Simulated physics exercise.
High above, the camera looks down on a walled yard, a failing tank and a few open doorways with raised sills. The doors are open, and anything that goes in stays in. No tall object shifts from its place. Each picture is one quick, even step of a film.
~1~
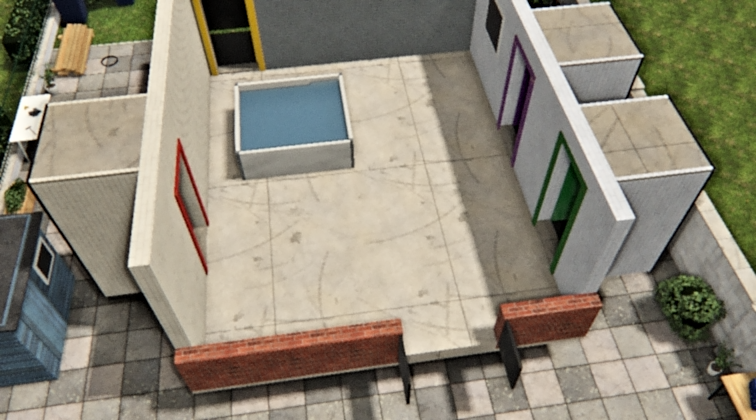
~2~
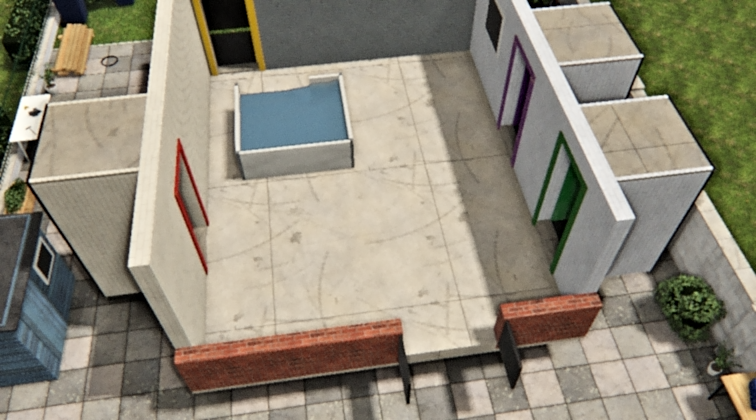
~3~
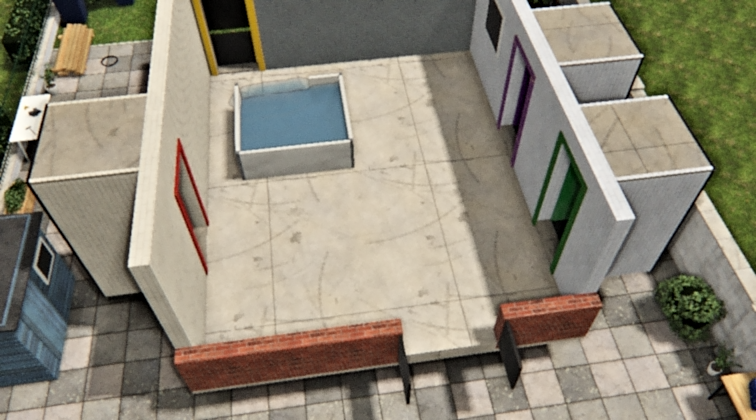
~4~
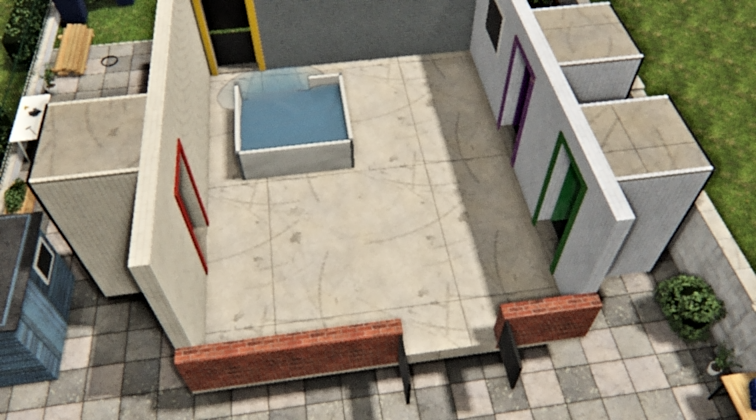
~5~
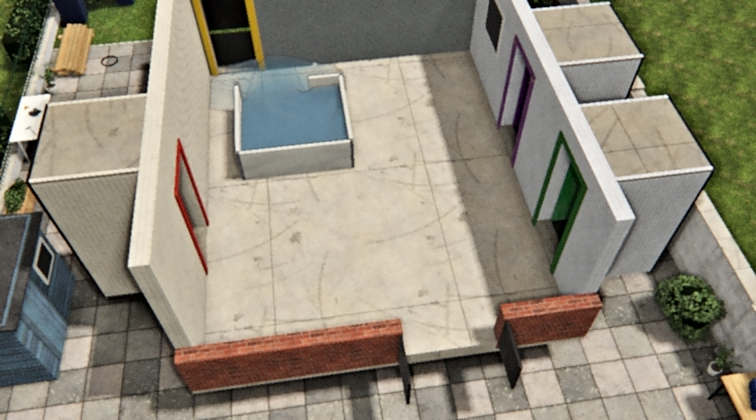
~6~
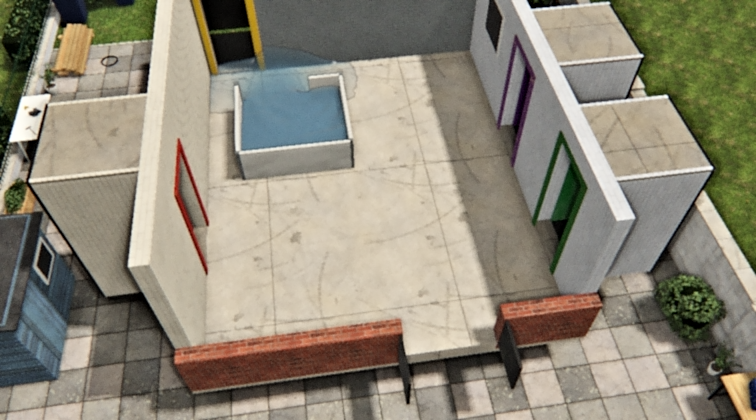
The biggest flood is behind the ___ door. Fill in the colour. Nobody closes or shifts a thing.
The biggest flood is behind the yellow door.
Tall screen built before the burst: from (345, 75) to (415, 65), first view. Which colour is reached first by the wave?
The flood hits the yellow door before the rest.
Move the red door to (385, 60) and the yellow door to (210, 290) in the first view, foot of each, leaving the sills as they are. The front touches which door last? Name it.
The green one, as far as I can tell.
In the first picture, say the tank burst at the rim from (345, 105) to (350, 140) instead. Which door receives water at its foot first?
That would be the purple door.
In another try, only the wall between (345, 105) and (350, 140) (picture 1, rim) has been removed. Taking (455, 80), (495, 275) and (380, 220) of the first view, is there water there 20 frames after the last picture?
The first spot is soaked through, the second soaked through, the third left untouched.
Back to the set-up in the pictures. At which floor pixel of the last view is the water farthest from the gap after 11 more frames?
I'd put it around (464, 54).
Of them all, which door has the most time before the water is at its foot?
Result: The green one.
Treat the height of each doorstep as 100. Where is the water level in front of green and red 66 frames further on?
Roughly 10 % and 80 %, respectively.
A moment on, water covers 10 % of the floor; red door not reached, yellow door a lot in, purple door not reached, green door not reached.
Next, water covers 25 % of the floor; red door not reached, yellow door a lot in, purple door not reached, green door not reached.
Then, water covers 40 % of the floor; red door wet at the sill, nothing in, yellow door a lot in, purple door wet at the sill, nothing in, green door not reached.
Later, water covers 70 % of the floor; red door a trickle in, yellow door a lot in, purple door wet at the sill, nothing in, green door wet at the sill, nothing in.
In the end, water covers 90 % of the floor; red door a trickle in, yellow door a lot in, purple door wet at the sill, nothing in, green door wet at the sill, nothing in; the yellow door has let in the most.
